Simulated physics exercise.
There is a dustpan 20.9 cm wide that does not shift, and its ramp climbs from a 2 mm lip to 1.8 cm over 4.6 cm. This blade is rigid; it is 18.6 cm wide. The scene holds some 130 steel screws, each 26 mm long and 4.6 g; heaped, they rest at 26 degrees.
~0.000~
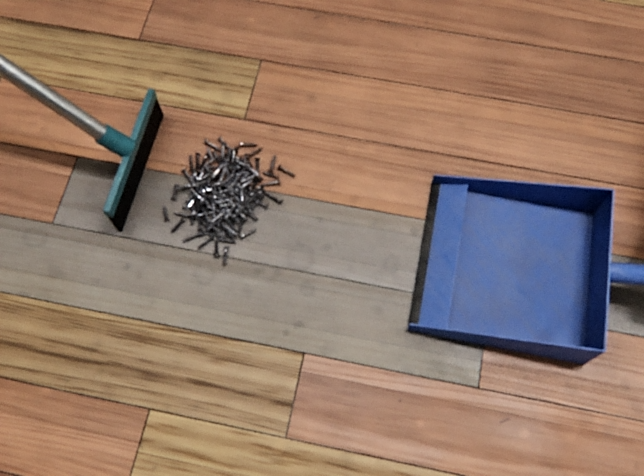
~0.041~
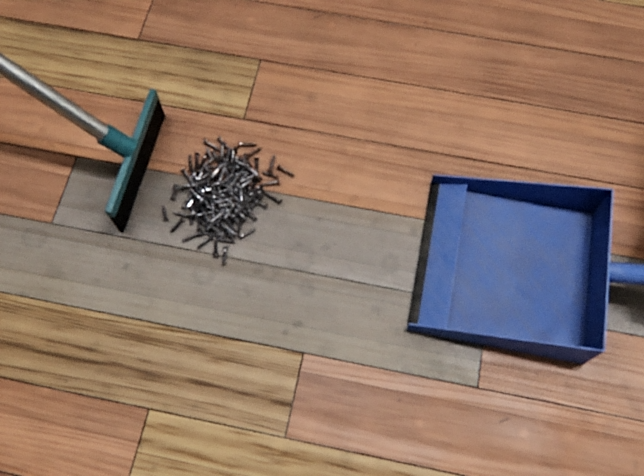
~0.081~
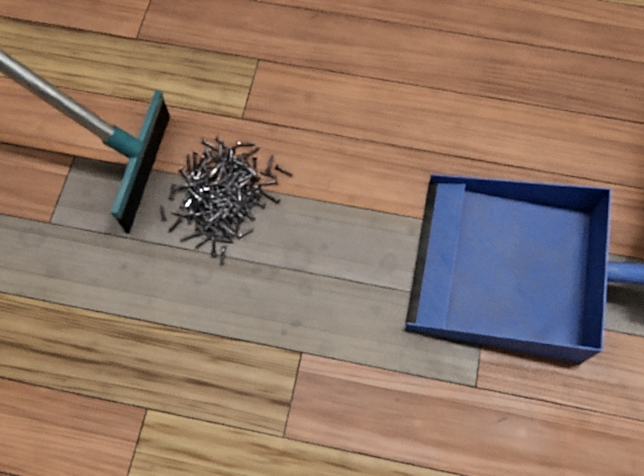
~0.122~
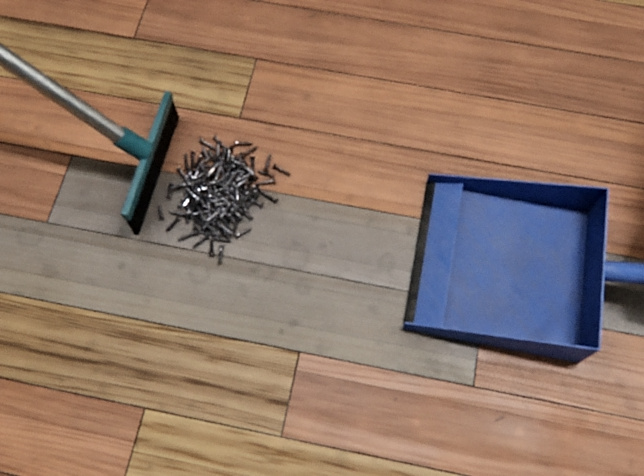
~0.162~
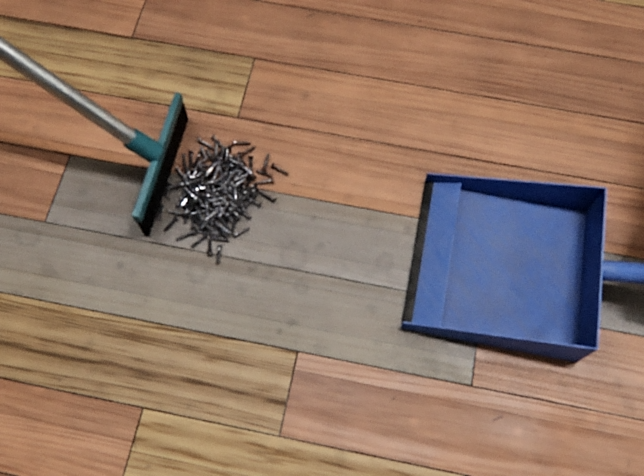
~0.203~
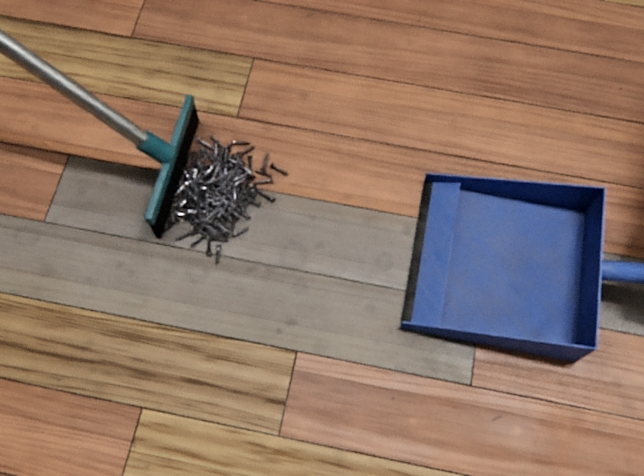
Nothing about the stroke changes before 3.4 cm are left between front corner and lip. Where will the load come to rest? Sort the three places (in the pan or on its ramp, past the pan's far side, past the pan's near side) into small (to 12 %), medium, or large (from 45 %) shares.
Pan: Medium. Far side: Small. Near side: Small.
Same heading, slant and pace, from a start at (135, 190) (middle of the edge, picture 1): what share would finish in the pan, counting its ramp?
Something close to 20 percent.
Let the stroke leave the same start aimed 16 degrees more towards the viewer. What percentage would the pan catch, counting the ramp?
That would give about 15 percent.
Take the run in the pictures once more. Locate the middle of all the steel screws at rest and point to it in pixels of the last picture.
Approximately (410, 226) in the last view.
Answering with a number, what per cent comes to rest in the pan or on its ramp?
Roughly 25 %.
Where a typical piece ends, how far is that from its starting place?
Median shift: Approx. 26 cm.
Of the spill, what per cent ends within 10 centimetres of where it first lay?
Some 5 per cent.
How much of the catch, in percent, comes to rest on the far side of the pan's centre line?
I'd say near 70 per cent.
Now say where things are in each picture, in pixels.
The first frame shows blade from (109, 213) to (152, 96), moved 0.0 cm, 0 of the pieces shifted so far; middle of the pieces at (228, 193); pan at (519, 272).
The second frame shows blade from (111, 213) to (154, 96), moved 0.4 cm, 0 of the pieces shifted so far; middle of the pieces at (227, 193).
The third frame shows blade from (117, 214) to (160, 97), moved 1.4 cm, 0 of the pieces shifted so far; middle of the pieces at (225, 192).
The fourth frame shows blade from (127, 216) to (169, 98), moved 3.0 cm, 0 of the pieces shifted so far; middle of the pieces at (223, 192).
The fifth frame shows blade from (138, 218) to (179, 100), moved 4.7 cm, 0 of the pieces shifted so far; middle of the pieces at (221, 191).
The sixth frame shows blade from (151, 220) to (190, 102), moved 6.4 cm, 14 of the pieces shifted so far; middle of the pieces at (220, 191); pan at (511, 270). The blade's pace is about 0.42 m/s.
After 0.54 s, middle of the blade 19 cm from the lip; 0 % over the lip, far side 5 %, near side 0 %.
Then, at 0.77 s, middle of the blade 9 cm from the lip; 0 % over the lip, far side 5 %, near side 0 %.
After 1.10 s, middle of the blade 4 cm from the lip; 25 % over the lip, far side 5 %, near side 0 %.
By 1.5 s all is still; pan 25 %, far side 5 %, near side 0 %, in front of the lip or behind the blade 70 %.
